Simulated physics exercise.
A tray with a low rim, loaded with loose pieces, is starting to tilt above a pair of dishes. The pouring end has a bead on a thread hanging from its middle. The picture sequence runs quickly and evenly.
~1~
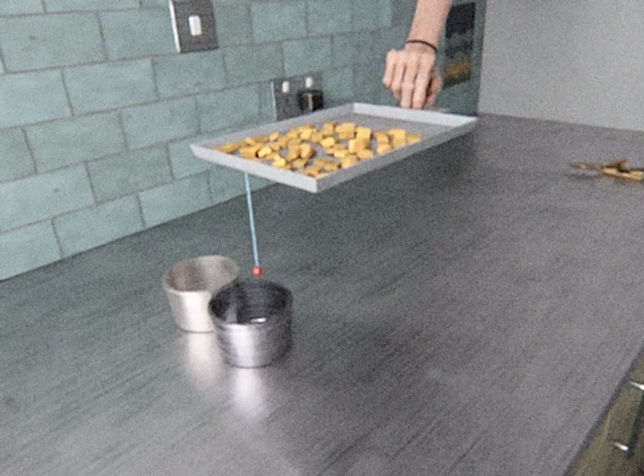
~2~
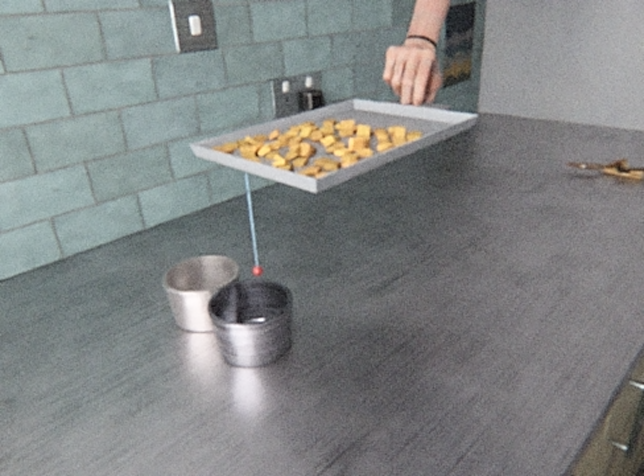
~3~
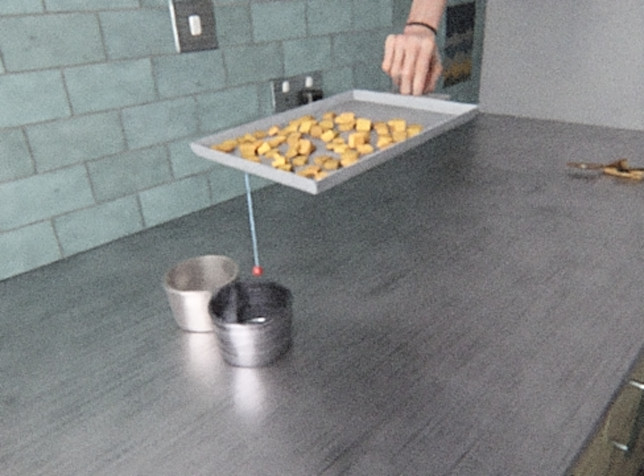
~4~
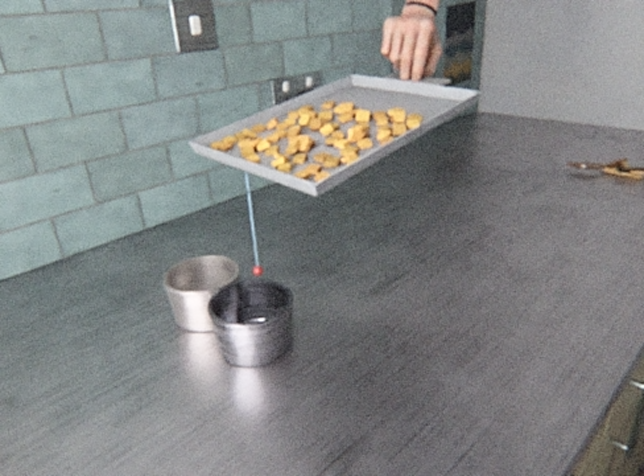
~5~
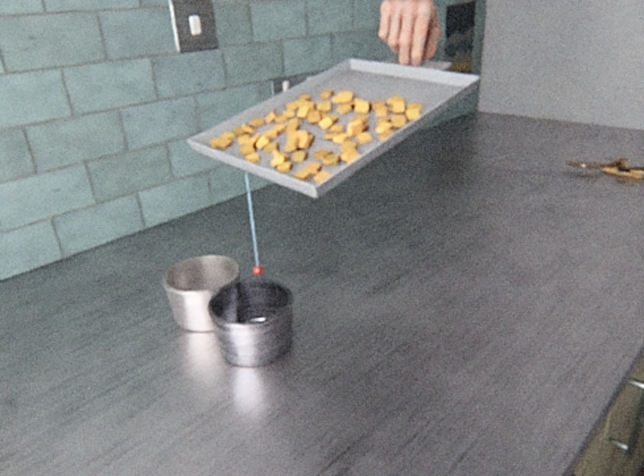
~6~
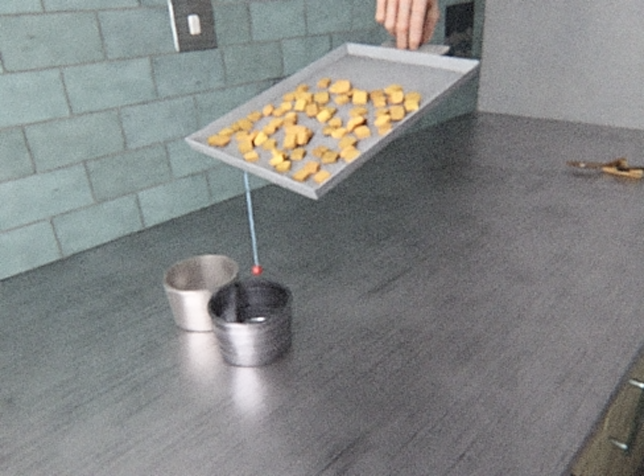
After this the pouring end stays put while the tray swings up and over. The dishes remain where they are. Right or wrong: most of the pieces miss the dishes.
Right.
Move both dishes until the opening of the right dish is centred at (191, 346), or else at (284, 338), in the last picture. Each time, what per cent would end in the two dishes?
0 %, then 60 %.
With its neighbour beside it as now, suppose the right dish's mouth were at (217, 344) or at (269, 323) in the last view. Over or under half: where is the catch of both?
For the two tries in order: Not as much as half, exceeding half.
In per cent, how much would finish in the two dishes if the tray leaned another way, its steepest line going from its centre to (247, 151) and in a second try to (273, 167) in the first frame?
40 % and 50 %.
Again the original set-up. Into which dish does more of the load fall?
Result: More in the right side.
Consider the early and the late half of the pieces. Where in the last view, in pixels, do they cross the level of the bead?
The leading part at (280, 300), the rest of it at (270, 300).
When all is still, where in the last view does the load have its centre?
Centre at rest, last view: Approx. (281, 366).
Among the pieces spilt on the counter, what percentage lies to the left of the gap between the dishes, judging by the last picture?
Roughly 20 in a hundred.
Soon, tray tipped steeply; all on the tray.
A while on, tray tipped right over; most on the tray; a small part in the right dish; a small part outside both; a small part in the air.
Towards the end, tray tipped past a quarter turn; about a third in the right dish; a stray few in the left dish; about two thirds outside both.
Finally, tray tipped past a quarter turn; about a third in the right dish; a stray few in the left dish; about two thirds outside both.
